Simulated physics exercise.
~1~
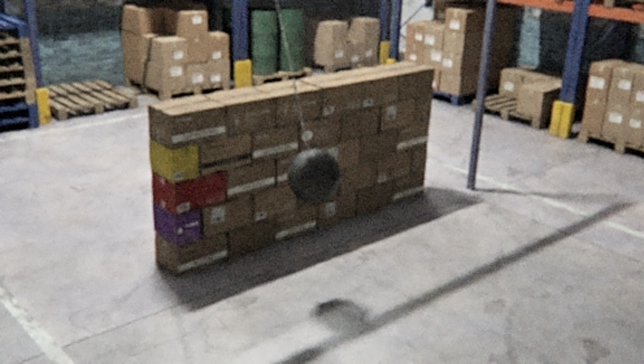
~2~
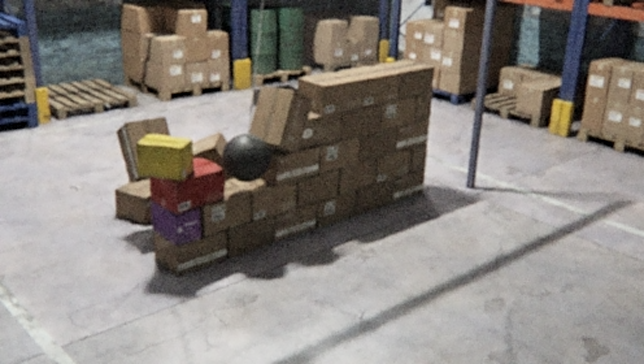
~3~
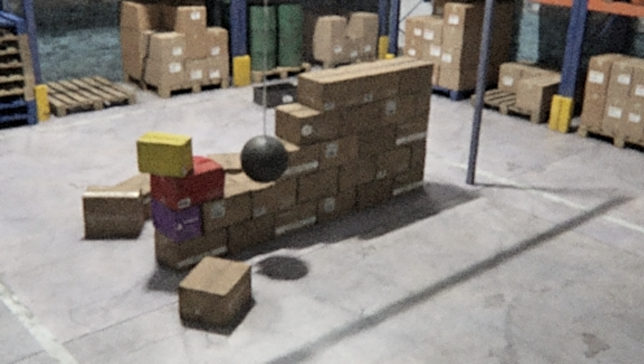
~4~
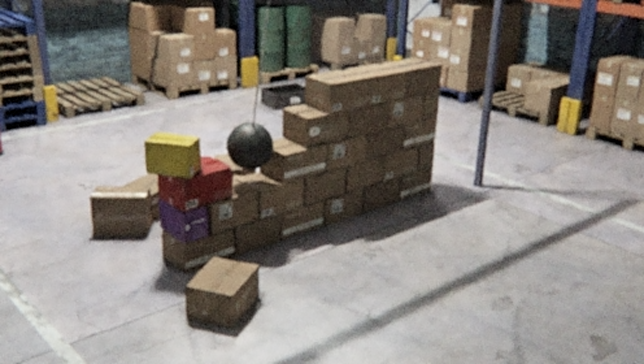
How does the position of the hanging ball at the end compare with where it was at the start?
At the start the ball hangs in front of the middle of the intact wall. By the end it is farther left and a little higher in view, at the broken-down part near the red carton.
